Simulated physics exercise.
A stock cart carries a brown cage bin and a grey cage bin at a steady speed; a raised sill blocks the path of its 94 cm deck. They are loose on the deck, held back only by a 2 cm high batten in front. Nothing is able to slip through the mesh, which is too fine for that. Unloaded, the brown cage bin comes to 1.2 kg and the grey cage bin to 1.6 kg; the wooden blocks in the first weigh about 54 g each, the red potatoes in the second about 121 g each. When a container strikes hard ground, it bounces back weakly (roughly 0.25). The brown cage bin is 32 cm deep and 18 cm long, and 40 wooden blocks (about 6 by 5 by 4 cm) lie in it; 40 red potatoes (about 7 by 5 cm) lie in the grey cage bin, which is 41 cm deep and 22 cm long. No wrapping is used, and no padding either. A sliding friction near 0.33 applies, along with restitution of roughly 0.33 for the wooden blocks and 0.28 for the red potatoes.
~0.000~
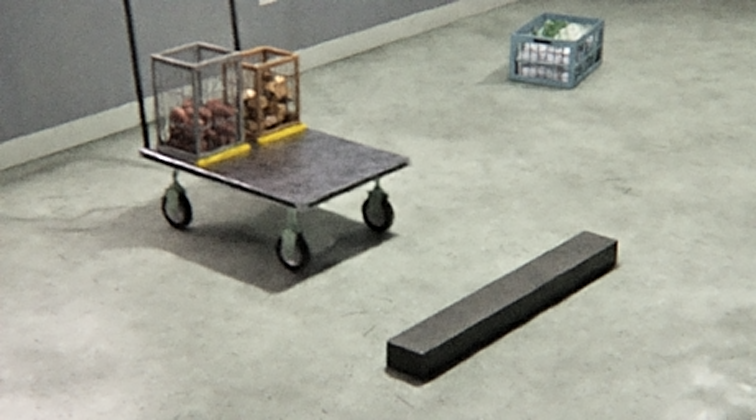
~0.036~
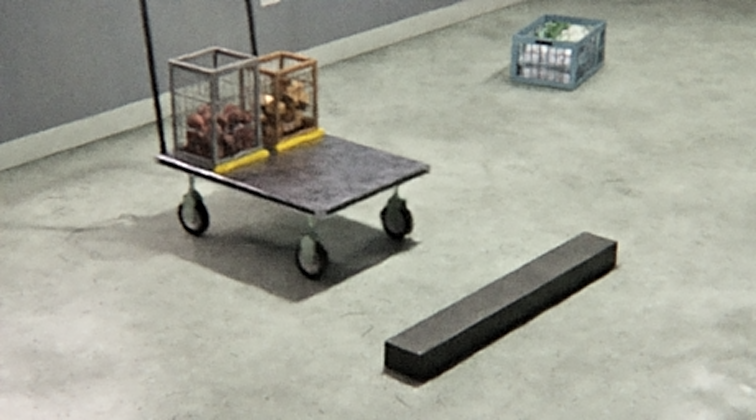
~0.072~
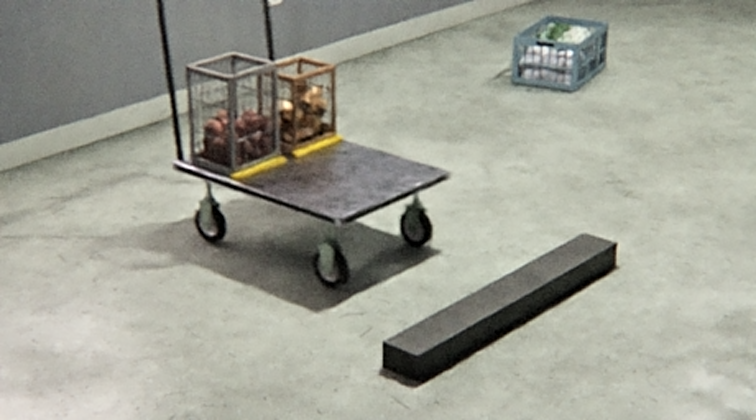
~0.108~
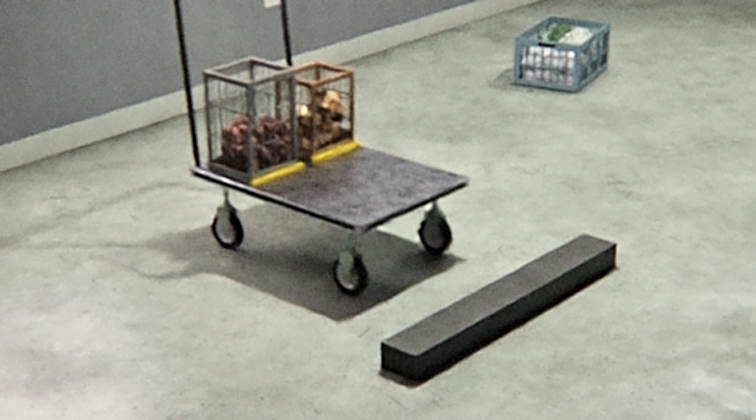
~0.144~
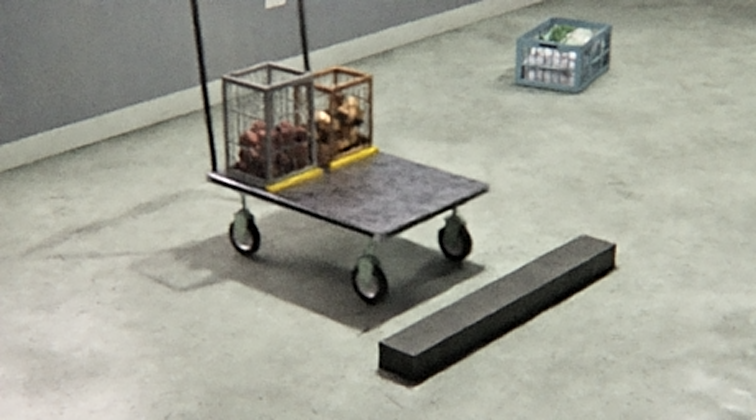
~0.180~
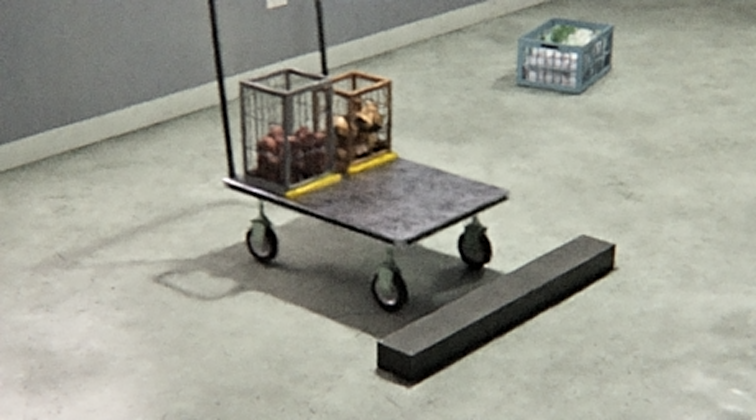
A flat, dark-decked cart on black wheels rolls steadily across a pale grey floor beside a darker grey wall, seen from above at an angle. It carries a grey cage bin of reddish lumps at left and a brown one of tan pieces beside it, behind a yellow strip. The cart moves rightward and nearer toward a black sill, past a blue-grey crate, while the camera shifts slightly around.
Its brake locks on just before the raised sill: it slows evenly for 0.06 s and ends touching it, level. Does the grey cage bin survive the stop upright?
It capsizes.
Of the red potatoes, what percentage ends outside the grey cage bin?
I'd put it at around 30 percent of them.
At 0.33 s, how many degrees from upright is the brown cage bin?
40°.
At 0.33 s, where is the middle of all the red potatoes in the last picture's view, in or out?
Middle approx. (338, 159).
After 0.21 s, the jolt starts.
After 0.33 s, the brown cage bin leans 41° with 0 of 40 out and the grey cage bin leans 32° with 0 of 40 out.
After 0.51 s, the brown cage bin is down with 1 of 40 out and the grey cage bin is down with 0 of 40 out.
After 0.81 s, the brown cage bin is down with 16 of 40 out and the grey cage bin is down with 6 of 40 out.
Outcome (at 1.39 s), the brown cage bin is down with 17 of 40 out and the grey cage bin is down with 12 of 40 out. Greatest lean of the grey cage bin, 93°.
